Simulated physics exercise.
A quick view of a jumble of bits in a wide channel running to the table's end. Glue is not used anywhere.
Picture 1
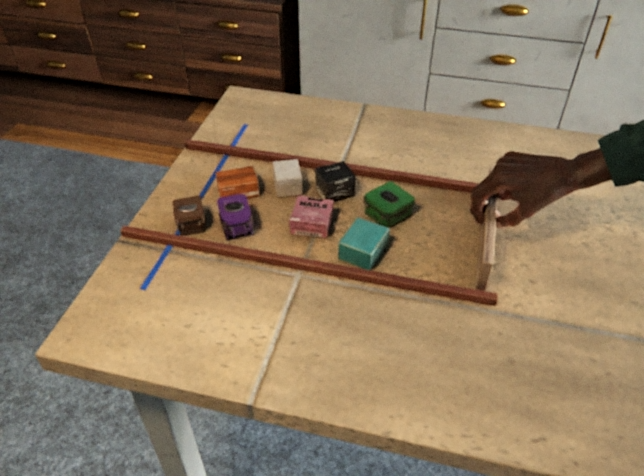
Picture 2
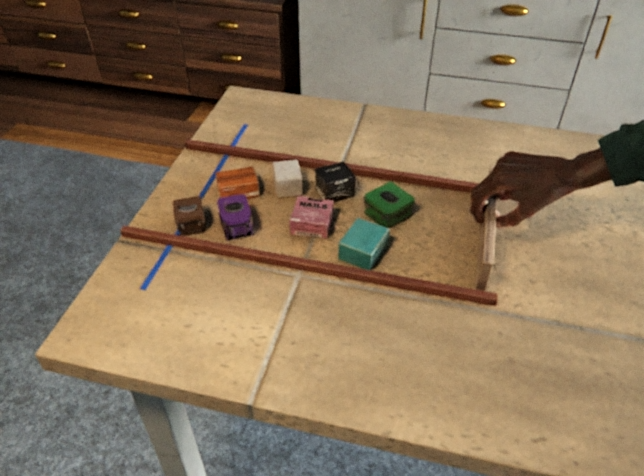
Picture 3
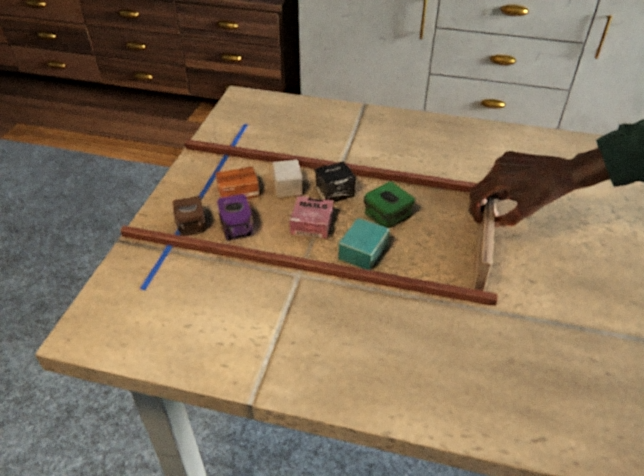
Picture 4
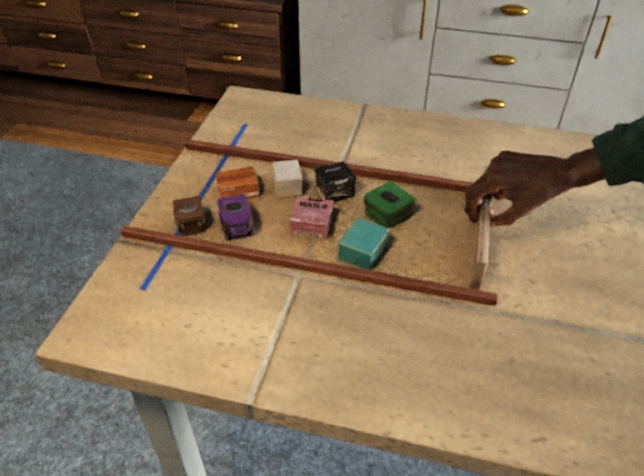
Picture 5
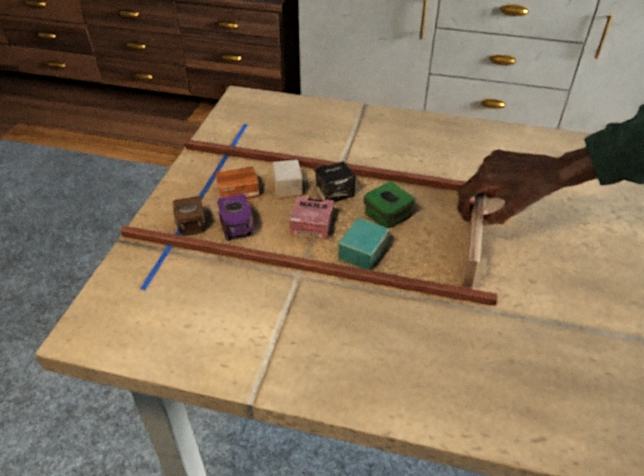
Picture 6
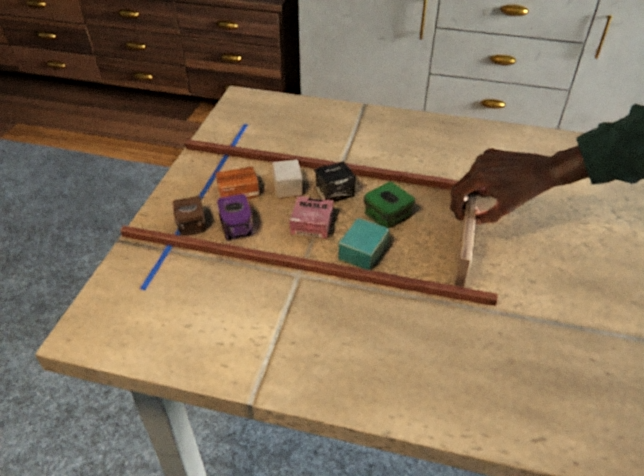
On a wooden tabletop, small boxes and cases in orange, white, black, brown, purple, pink, green and turquoise sit between two reddish rails, some near a strip of blue tape. A hand at the right first holds a board upright between the rails, then slides it slightly left while the pieces stay still.
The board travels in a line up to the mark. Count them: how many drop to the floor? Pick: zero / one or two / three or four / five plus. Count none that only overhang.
That comes to three or four.
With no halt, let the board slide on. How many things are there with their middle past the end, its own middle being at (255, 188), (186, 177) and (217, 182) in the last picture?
Respectively, 1, 5 and 3.
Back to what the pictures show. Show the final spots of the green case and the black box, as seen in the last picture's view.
Final spots - green case (187, 181), black box (207, 151).
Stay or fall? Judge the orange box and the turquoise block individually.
Once it all settles, the orange box goes down and the turquoise block is still there.
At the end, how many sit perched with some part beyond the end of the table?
Counting them gives 2.
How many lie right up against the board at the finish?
3 in contact.
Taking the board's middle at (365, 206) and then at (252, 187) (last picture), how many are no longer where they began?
That gives 4 for the first and 8 for the second.
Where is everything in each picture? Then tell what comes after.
The first frame shows brown case (190, 216); orange box (237, 184); purple case (235, 217); board (488, 226); tape (202, 194).
The second frame shows orange box (237, 184); green case (389, 206).
The third frame shows purple case (235, 217); turquoise block (364, 244).
The fourth frame shows brown case (190, 216); black box (335, 183).
The fifth frame shows orange box (237, 184); board (475, 224).
The sixth frame shows brown case (190, 216); orange box (237, 184); purple case (235, 217); board (468, 223); tape (202, 194).
A little later, none off yet; brown case at rest near (190, 216); orange box at rest near (237, 184); purple case at rest near (235, 217).
When it is over, the number that fall off is three or four; down, purple case, orange box and brown case.
